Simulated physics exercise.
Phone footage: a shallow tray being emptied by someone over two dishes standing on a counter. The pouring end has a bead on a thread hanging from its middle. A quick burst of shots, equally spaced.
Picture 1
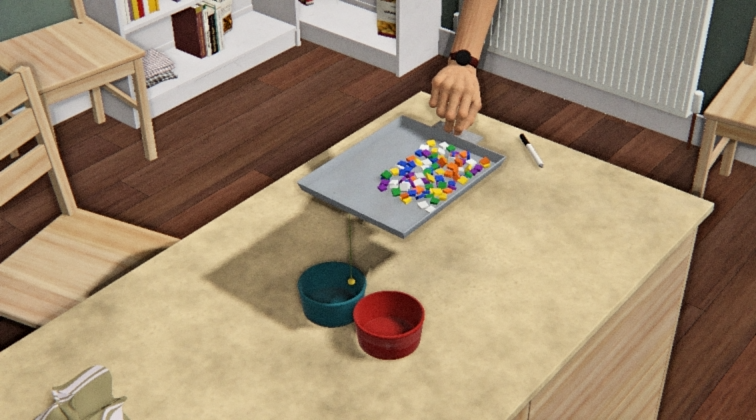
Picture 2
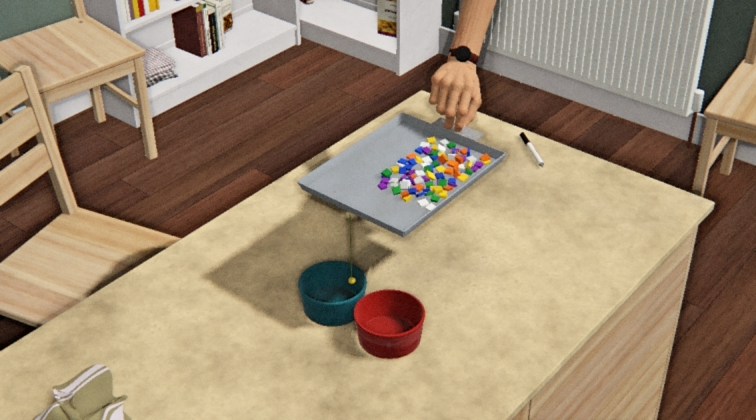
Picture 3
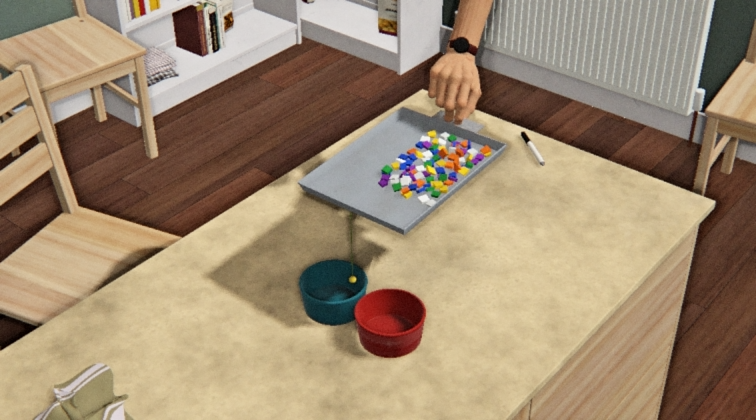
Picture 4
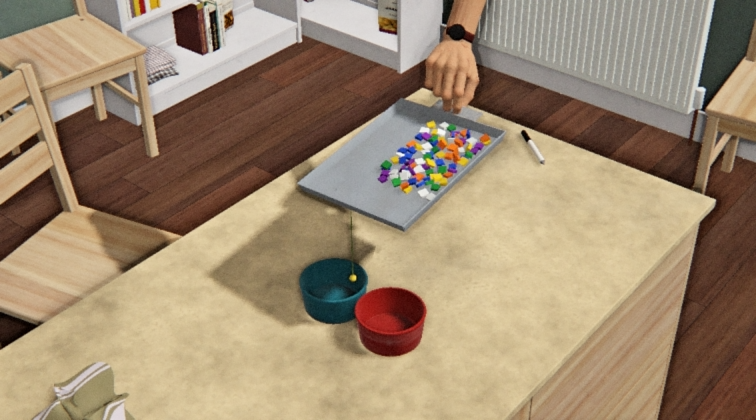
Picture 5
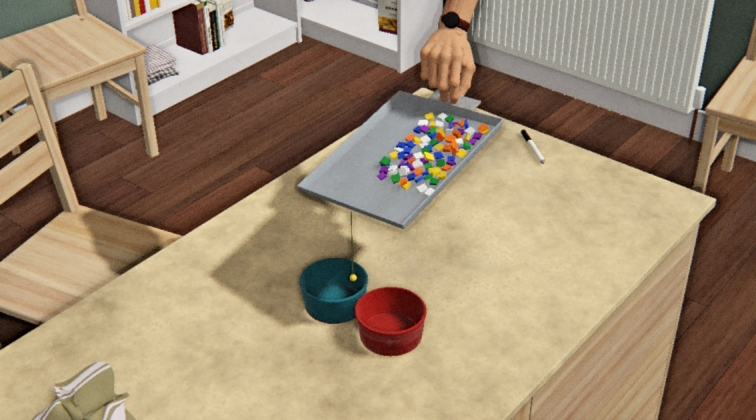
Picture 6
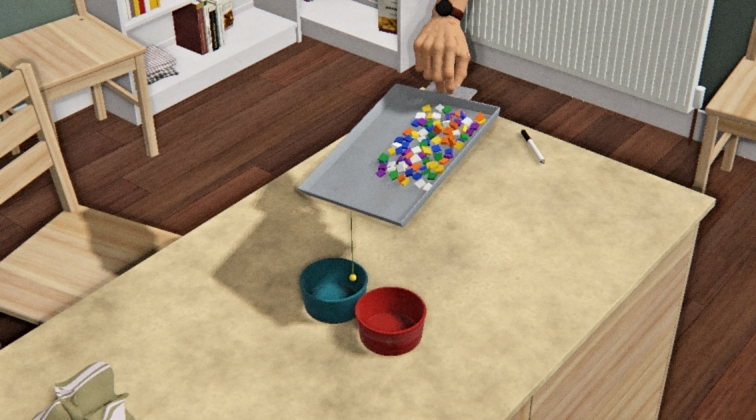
On a stone-look counter, a hand gradually raising the far end of a grey tray of colourful tiles above two dishes.
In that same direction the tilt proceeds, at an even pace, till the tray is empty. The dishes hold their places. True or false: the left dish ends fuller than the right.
True.
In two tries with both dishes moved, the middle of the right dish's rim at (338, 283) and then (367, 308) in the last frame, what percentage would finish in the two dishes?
Roughly 70 per cent, then roughly 60 per cent.
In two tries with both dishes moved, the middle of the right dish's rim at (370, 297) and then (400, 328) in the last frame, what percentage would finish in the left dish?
About 70 and 10 per cent respectively.
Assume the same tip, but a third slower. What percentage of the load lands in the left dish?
Roughly 50%.
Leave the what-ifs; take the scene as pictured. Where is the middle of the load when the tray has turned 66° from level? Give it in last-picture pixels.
In the last view, the load is centred near (319, 199).
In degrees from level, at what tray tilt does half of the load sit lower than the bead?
Somewhere near 85 degrees, I'd say.
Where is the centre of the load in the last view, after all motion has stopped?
Close to (297, 292), more or less.
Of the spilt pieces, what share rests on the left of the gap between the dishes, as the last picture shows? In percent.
I'd guess close to 100 %.
Soon, tray tipped steeply; most on the tray; about a quarter in the air.
A while on, tray tipped past a quarter turn; a stray few on the tray; about a third in the left dish; about half outside both; a small part in the air.
Towards the end, tray tipped past a quarter turn; about a third in the left dish; about two thirds outside both.
Finally, tray tipped past a quarter turn; none in the right dish; about a third in the left dish; about two thirds outside both.
